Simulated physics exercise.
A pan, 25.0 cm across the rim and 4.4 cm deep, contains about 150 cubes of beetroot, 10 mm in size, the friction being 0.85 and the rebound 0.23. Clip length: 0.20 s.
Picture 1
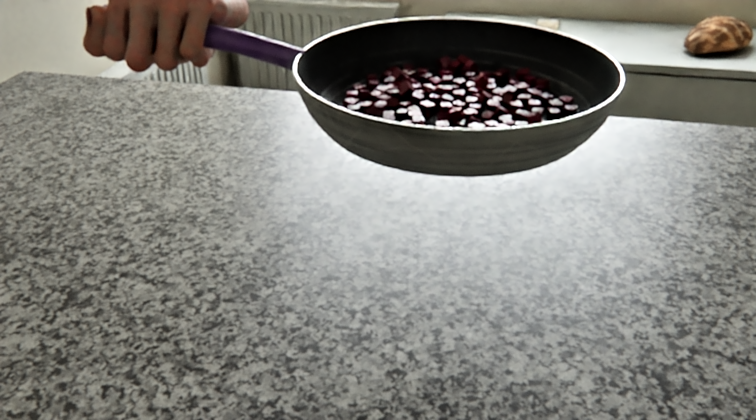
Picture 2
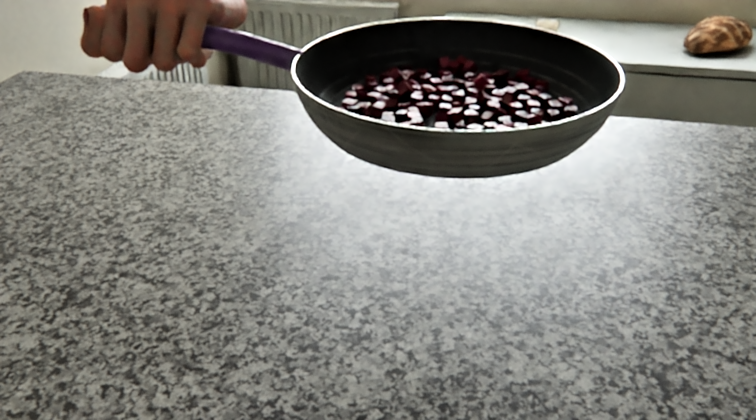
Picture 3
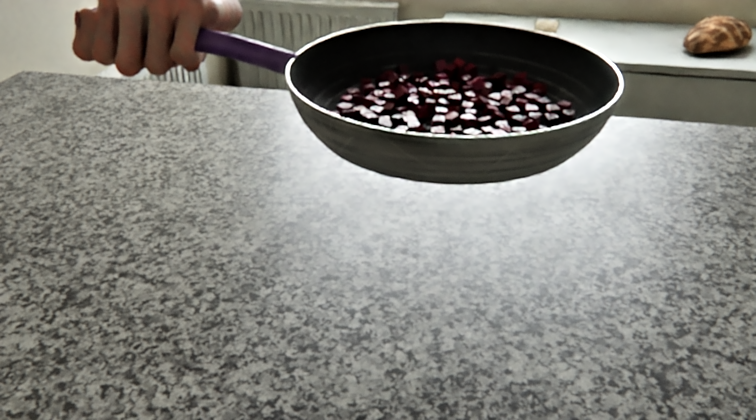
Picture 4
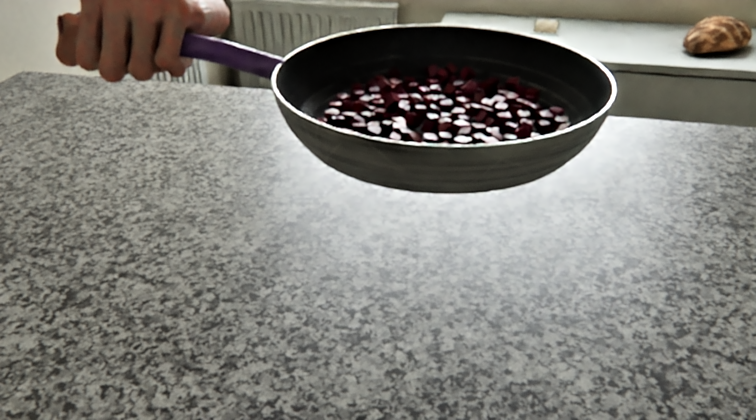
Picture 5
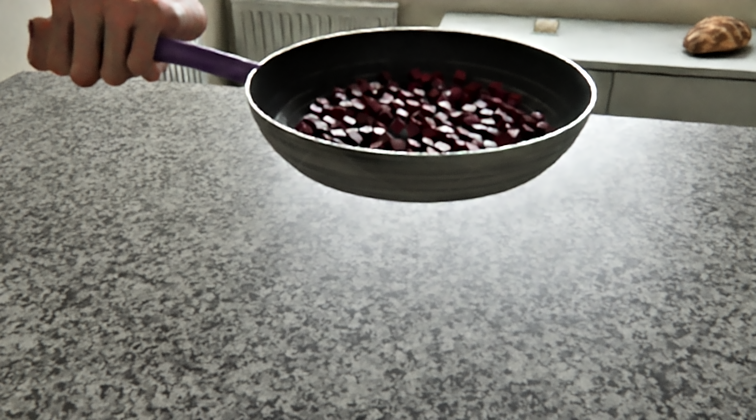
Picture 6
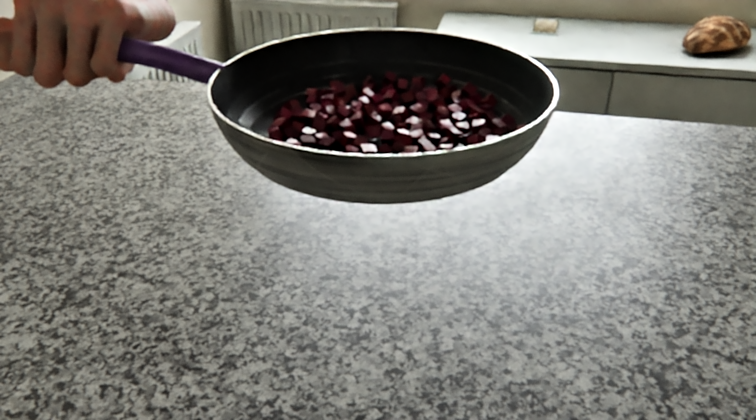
A hand moves a dark frying pan of beetroot cubes left above a speckled grey counter.
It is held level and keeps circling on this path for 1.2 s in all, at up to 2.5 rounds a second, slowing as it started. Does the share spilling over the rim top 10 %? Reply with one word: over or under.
Under.
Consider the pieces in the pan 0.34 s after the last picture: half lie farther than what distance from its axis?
7.0 centimetres or so.
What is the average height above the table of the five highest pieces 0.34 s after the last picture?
I'd put it at some 20 cm.
Then, 0.34 s after the last picture, pan 100 %; middle of the pieces not yet landed near (424, 83).
Then, 0.63 s after the last picture, pan 95 %; middle of the pieces not yet landed near (389, 87).
Then, 0.90 s after the last picture, pan 95 %; middle of the pieces not yet landed near (378, 106).
Then, 1.15 s after the last picture, pan 95 %; middle of the pieces not yet landed near (350, 102).
In the end, pan 95 %.
